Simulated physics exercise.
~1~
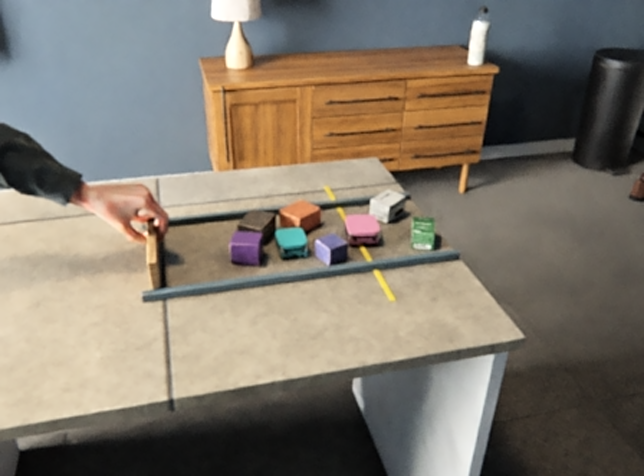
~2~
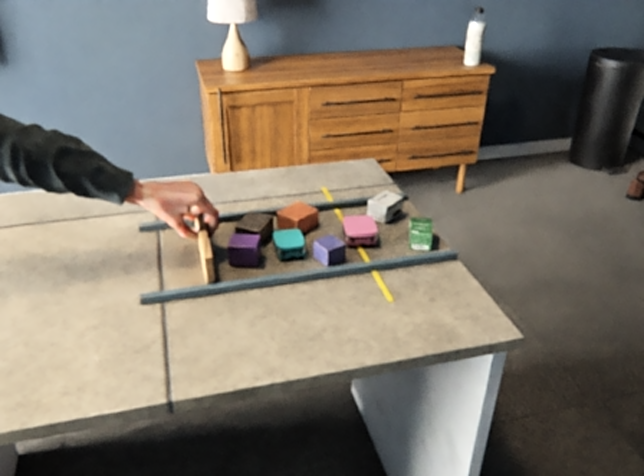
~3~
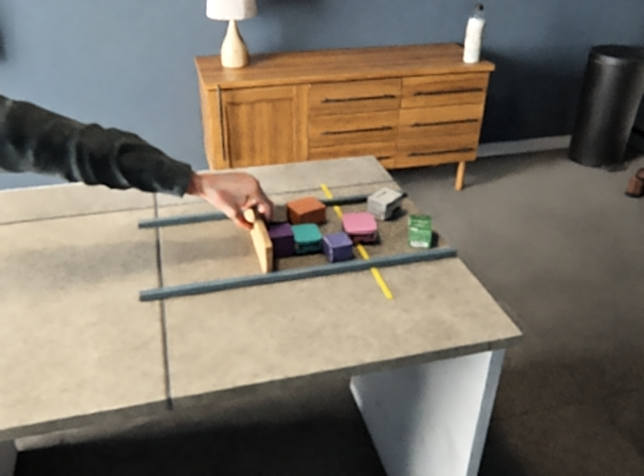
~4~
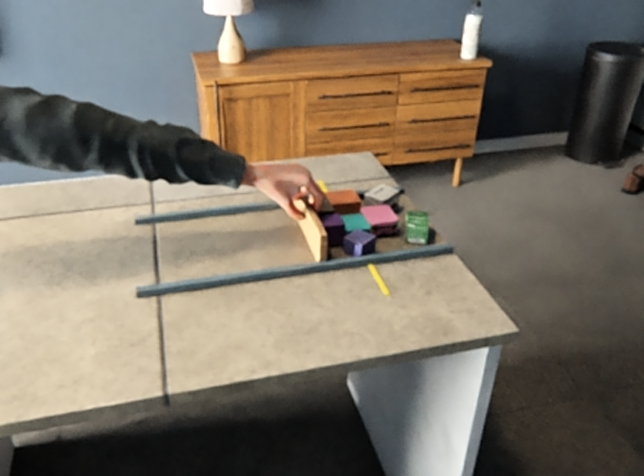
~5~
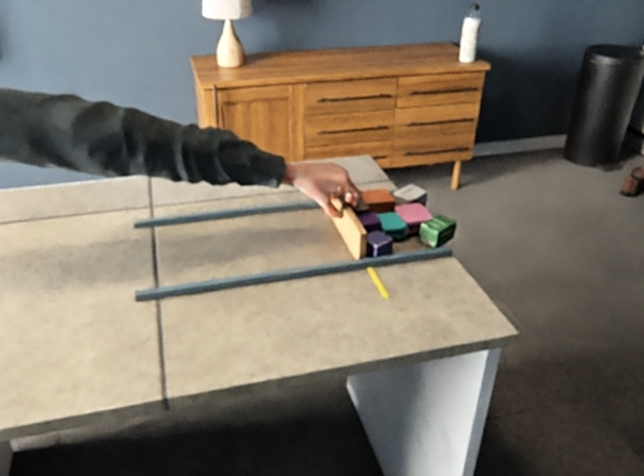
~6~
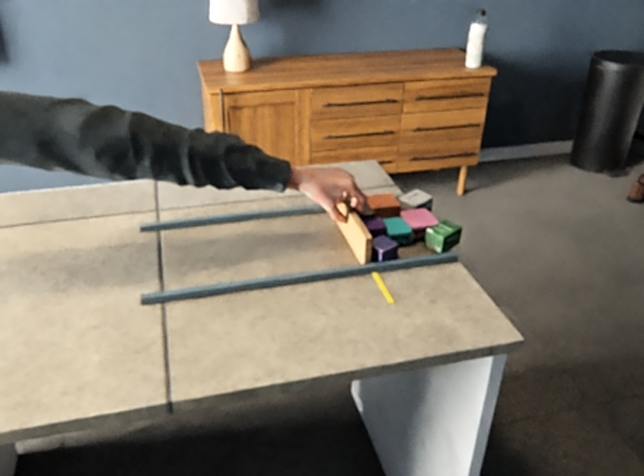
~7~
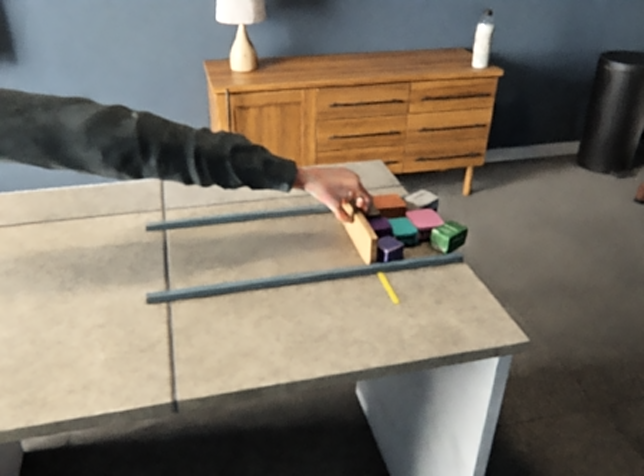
The footage shows a hand sliding an upright wooden board rightward between two rails on a table, gathering small colourful blocks and pushing them past a yellow tape mark toward the table's edge, where the board stops with all the blocks still on the tabletop.
